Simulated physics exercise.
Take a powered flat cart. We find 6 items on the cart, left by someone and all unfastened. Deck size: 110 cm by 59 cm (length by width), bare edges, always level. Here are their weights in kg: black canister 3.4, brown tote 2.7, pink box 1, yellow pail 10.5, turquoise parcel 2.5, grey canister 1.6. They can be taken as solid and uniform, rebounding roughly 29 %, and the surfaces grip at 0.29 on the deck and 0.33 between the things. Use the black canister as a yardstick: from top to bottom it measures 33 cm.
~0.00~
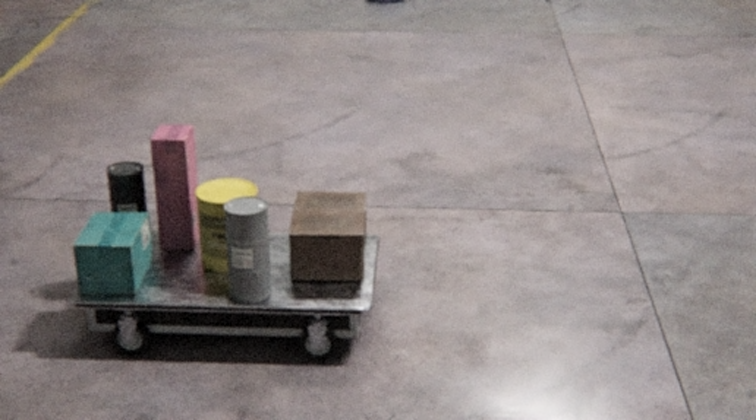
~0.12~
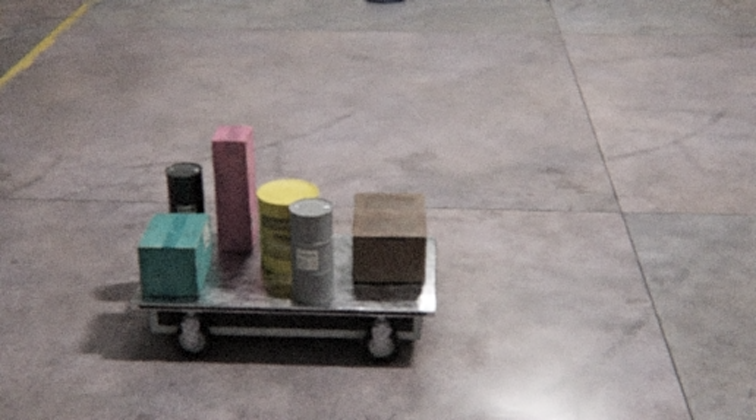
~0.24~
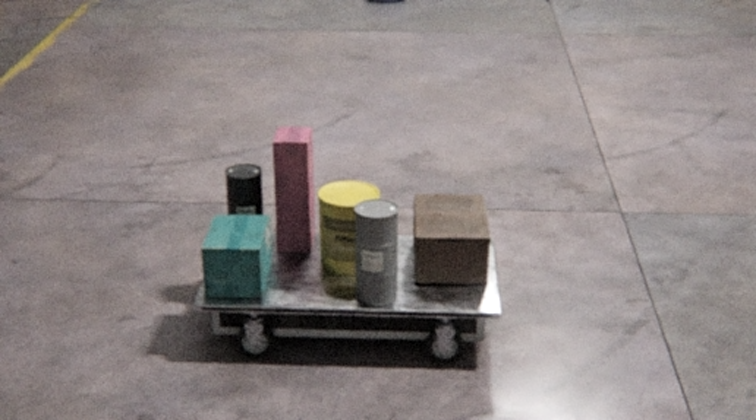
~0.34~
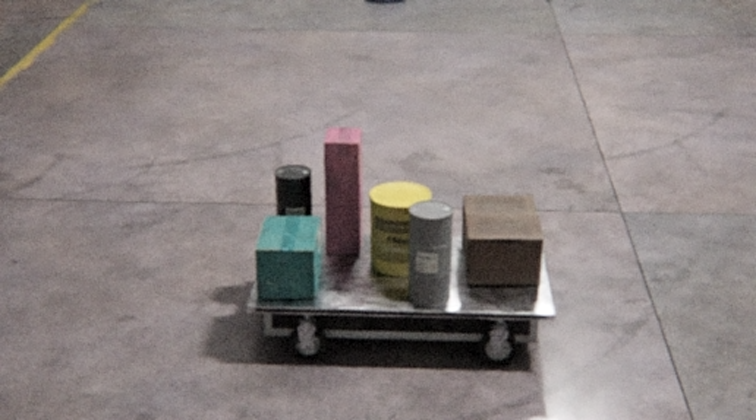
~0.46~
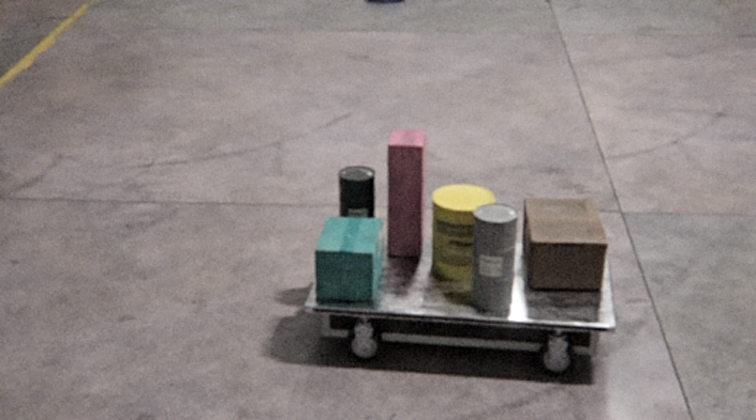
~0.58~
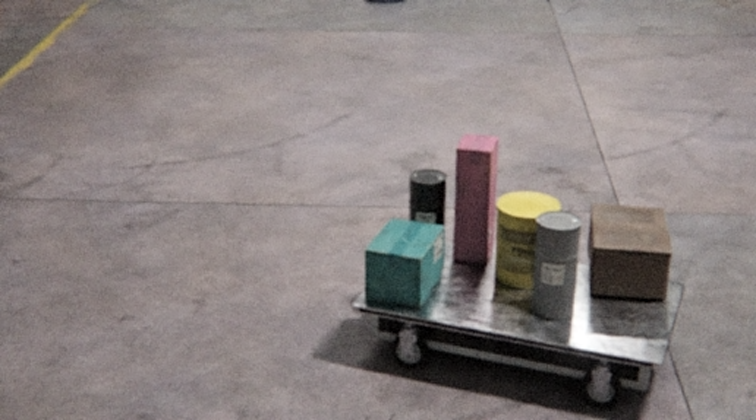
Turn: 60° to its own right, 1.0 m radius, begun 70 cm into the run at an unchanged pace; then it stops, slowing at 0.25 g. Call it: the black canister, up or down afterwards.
Down.
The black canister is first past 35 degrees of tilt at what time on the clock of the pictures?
Near 1.0 s on the clock.
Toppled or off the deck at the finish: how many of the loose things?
Total count: 5.
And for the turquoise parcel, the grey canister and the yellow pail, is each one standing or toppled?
Final state - turquoise parcel: Remains on its base; grey canister: Goes over; yellow pail: Goes over.
Around 0.78 s, cart has run 156 cm, turned 41°; brown tote and pink box now off the deck; black canister shifted 10 cm near (548, 230); grey canister shifted 33 cm.
Around 1.08 s, cart has run 216 cm, turned 60°; black canister, yellow pail and grey canister now off the deck; turquoise parcel shifted 12 cm.
Around 1.48 s, cart has run 270 cm, turned 60°; turquoise parcel shifted 13 cm.
Finally (2.3 s), off the deck and tipped over, black canister, pink box, yellow pail and grey canister; off the deck but upright, brown tote; not toppled but over 10 cm from the start, turquoise parcel.
